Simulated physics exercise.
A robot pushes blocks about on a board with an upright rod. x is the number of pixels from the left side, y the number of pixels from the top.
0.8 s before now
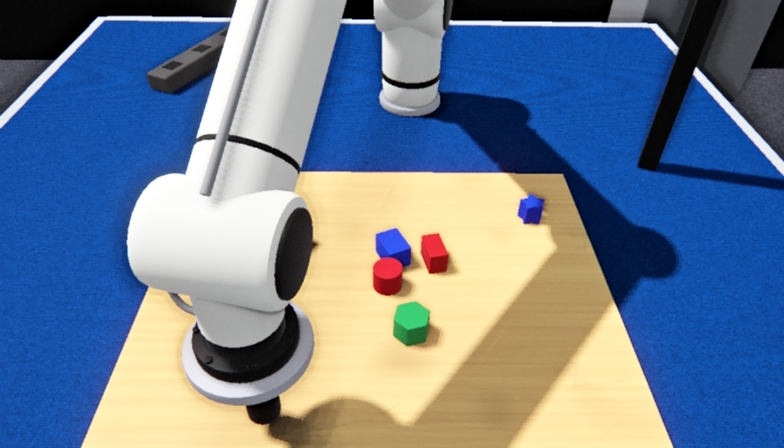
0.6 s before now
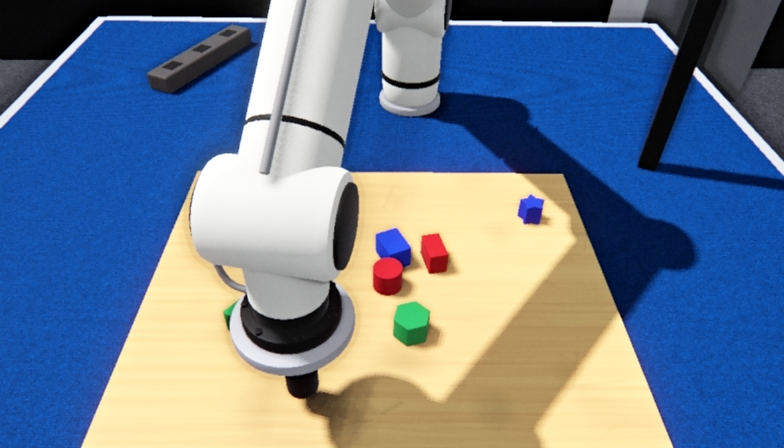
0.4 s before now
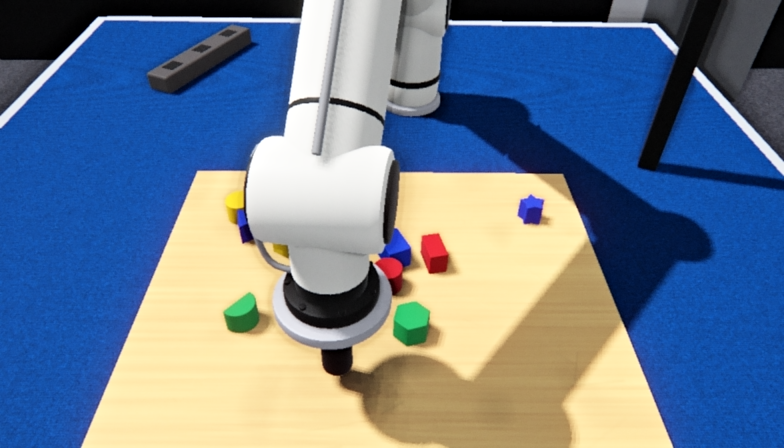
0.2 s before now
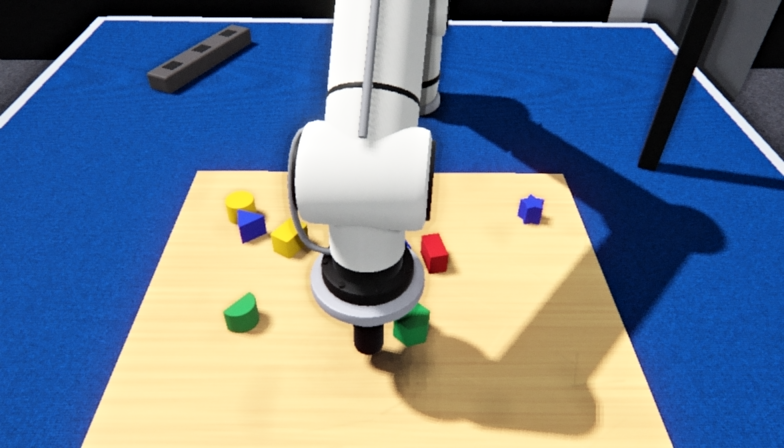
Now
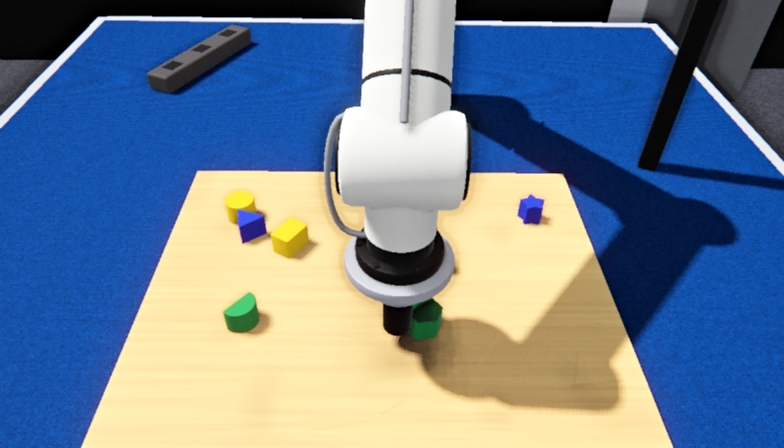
At the start, a white robot arm holds a short black rod over the lower left of a wooden board scattered with small coloured blocks. The arm sweeps right and slightly away, uncovering yellow, blue and green blocks on the left, then the rod nudges the green six-sided block slightly right.
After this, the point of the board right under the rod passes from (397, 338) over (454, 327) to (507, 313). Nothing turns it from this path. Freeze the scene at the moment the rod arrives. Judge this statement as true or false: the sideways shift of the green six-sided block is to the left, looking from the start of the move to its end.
This is true.
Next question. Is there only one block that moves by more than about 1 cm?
The answer is yes.
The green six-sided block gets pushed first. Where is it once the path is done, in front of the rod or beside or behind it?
Gone from the front.
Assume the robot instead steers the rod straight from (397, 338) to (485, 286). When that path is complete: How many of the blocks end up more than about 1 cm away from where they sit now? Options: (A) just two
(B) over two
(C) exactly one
C: Exactly one.
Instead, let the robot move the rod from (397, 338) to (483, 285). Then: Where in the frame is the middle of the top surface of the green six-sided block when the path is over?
It sits at (517, 276).
The first path, step by step. One third of the way, rod (437, 319); green six-sided block (458, 297), turned 20° anticlockwise.
Two thirds of the way, rod (475, 310); green six-sided block (486, 283), turned 55° anticlockwise.
At the end, rod (509, 301); red circle in place; green six-sided block (500, 274), turned 120° anticlockwise.
